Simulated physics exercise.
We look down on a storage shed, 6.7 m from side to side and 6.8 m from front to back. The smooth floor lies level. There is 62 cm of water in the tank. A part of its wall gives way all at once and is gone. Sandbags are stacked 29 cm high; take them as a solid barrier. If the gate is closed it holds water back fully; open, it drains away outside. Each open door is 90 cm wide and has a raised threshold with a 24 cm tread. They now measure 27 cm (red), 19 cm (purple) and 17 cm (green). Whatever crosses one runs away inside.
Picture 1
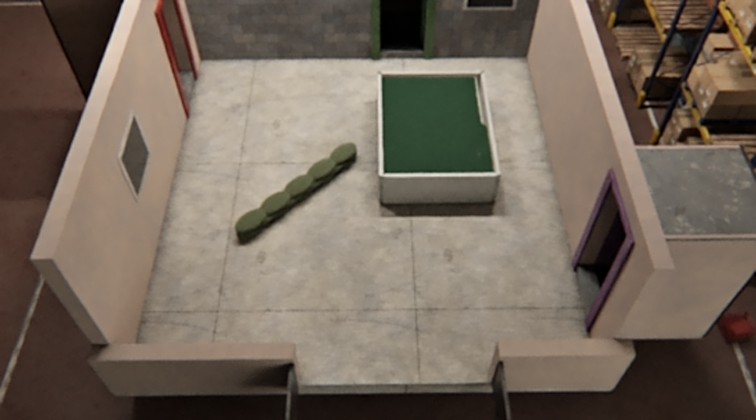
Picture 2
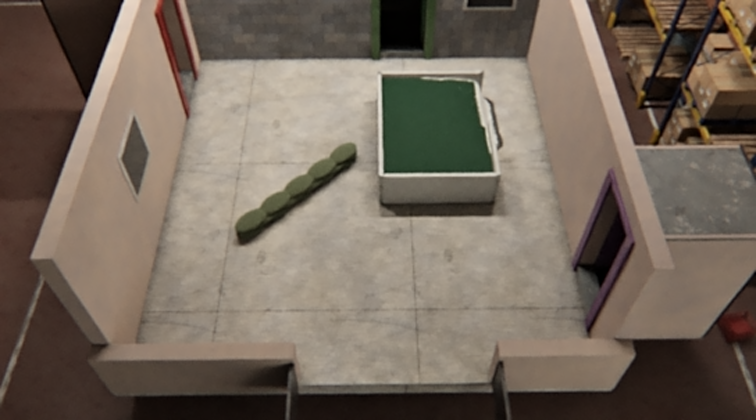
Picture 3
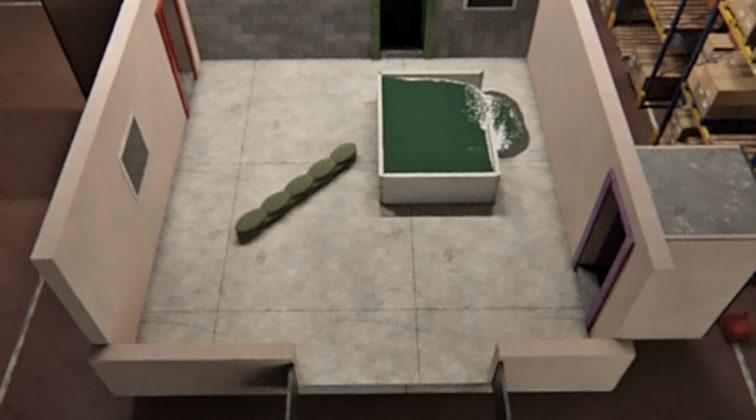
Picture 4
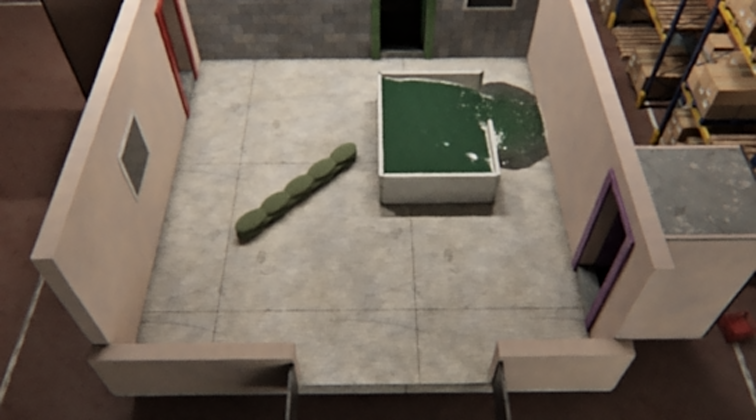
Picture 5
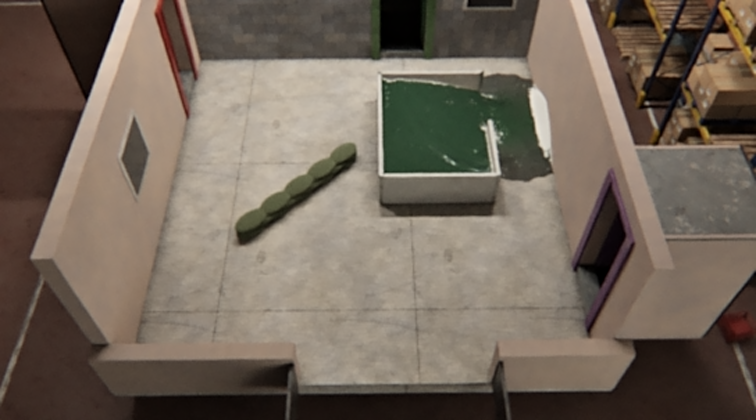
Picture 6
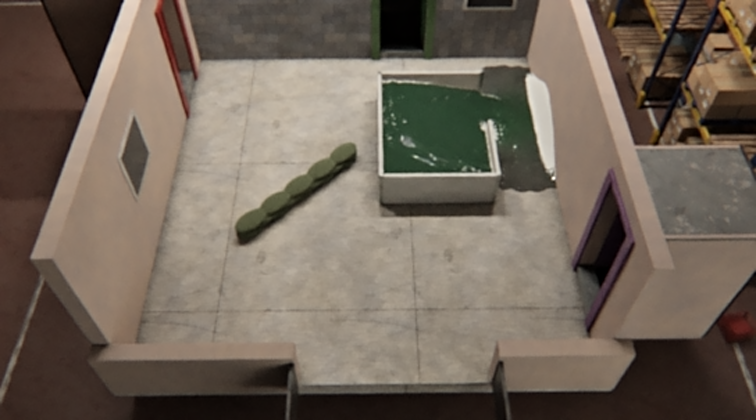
Green water poured out through a gap in the right side of a white-walled tank, spread across the floor to the right-hand wall, then widened along it while the row of sandbags stayed still.
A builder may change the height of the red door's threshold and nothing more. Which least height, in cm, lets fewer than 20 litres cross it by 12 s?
Some 13.5 cm above the ground.
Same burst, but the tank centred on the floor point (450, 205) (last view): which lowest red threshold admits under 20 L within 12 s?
About 9.0 cm.
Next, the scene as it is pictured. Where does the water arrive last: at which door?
The red one.
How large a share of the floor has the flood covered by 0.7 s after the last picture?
Near 10 per cent is wet.
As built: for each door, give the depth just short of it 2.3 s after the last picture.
Depths in cm: Red 0, purple 4, green 7.
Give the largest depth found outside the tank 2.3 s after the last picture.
About 36 cm.
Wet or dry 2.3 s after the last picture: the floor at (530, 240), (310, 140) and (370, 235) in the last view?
In that order: Flooded, dry, still dry.
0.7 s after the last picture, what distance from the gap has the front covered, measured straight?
About 3.2 m.
Then, 0.7 s after the last picture water covers 10 % of the floor, deepest (52 cm) near (527, 62); it has not reached the red door.
Then, 2.3 s after the last picture water covers 40 % of the floor, deepest (36 cm) near (529, 68); it has not reached the red door.
Then, 11.3 s after the last picture water covers 95 % of the floor, deepest (10 cm) near (130, 370); 7 cm at the red door, 0 litres in over its 27 cm threshold.
At the red door as built, the water peaked near 20 cm, 3.5 s after the last picture.
With a threshold of 12 cm, 36 litres would have come in within the 12 s; with 16 cm, 6 litres. So under 20 litres takes about 13.5 cm.
